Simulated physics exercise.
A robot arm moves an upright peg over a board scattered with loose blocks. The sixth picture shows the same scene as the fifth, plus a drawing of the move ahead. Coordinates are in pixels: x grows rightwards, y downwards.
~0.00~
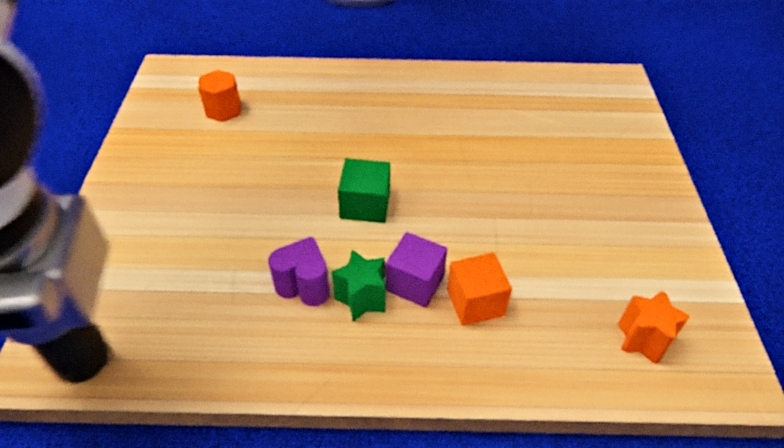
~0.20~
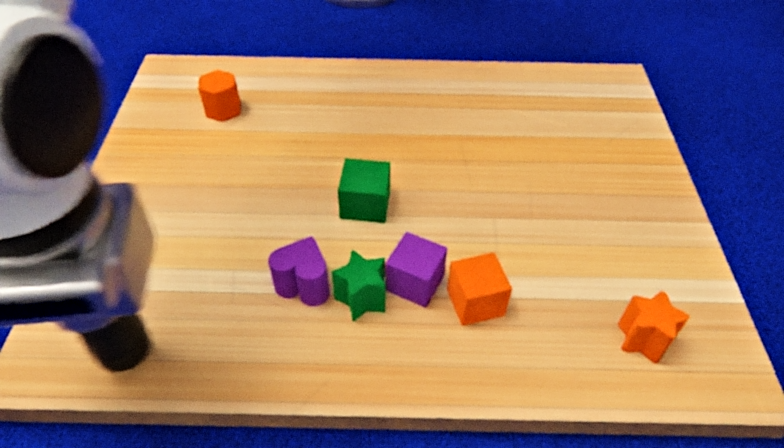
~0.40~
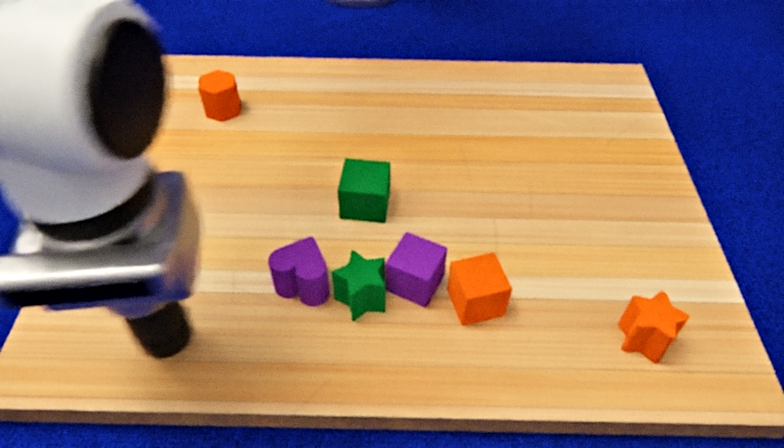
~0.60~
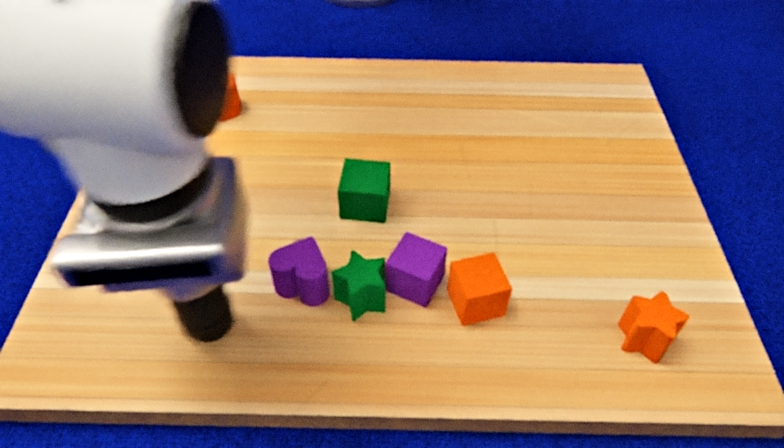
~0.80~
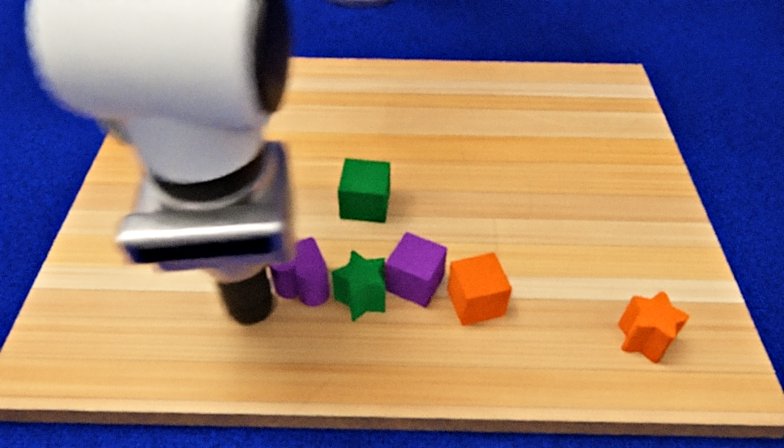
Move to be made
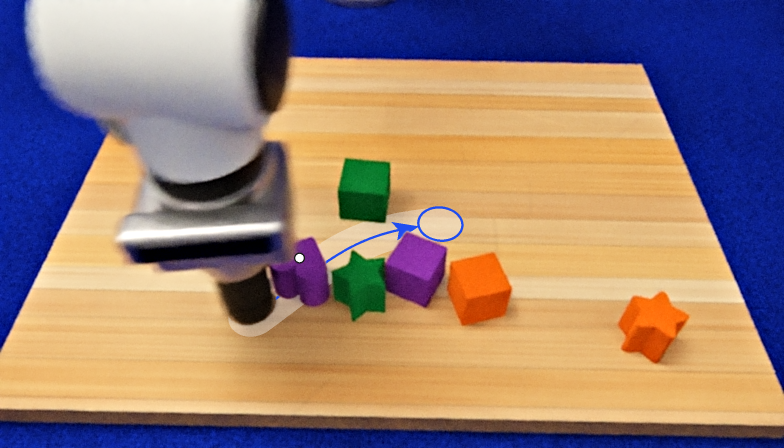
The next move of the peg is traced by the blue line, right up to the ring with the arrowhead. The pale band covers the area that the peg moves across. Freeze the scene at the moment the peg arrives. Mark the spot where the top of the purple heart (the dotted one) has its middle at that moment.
It will likely be found at (482, 188).
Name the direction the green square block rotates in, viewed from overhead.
In a top view, it turns counterclockwise.
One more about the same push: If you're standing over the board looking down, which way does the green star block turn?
Clockwise from above.
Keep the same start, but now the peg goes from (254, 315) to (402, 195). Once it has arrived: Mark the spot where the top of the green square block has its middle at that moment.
Roughly at (391, 137).
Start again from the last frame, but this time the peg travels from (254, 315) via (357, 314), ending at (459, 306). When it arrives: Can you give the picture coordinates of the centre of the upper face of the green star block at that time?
At roughly (407, 247).
The drawn path runs from (254, 315) via (314, 271) and (374, 237), ending at (440, 224); the dot is on the purple heart.
The first path, step by step. One third of the way, peg at (314, 259); purple heart at (353, 229), turned 50° clockwise; purple square block at (421, 256).
Two thirds of the way, peg at (375, 226); purple heart at (415, 201), turned 55° clockwise; green square block at (368, 172), turned 20° anticlockwise; purple square block at (421, 257).
At the end, peg at (442, 213); purple heart at (482, 188), turned 55° clockwise; green star block not moved; green square block at (368, 172), turned 20° anticlockwise; purple square block at (421, 257).
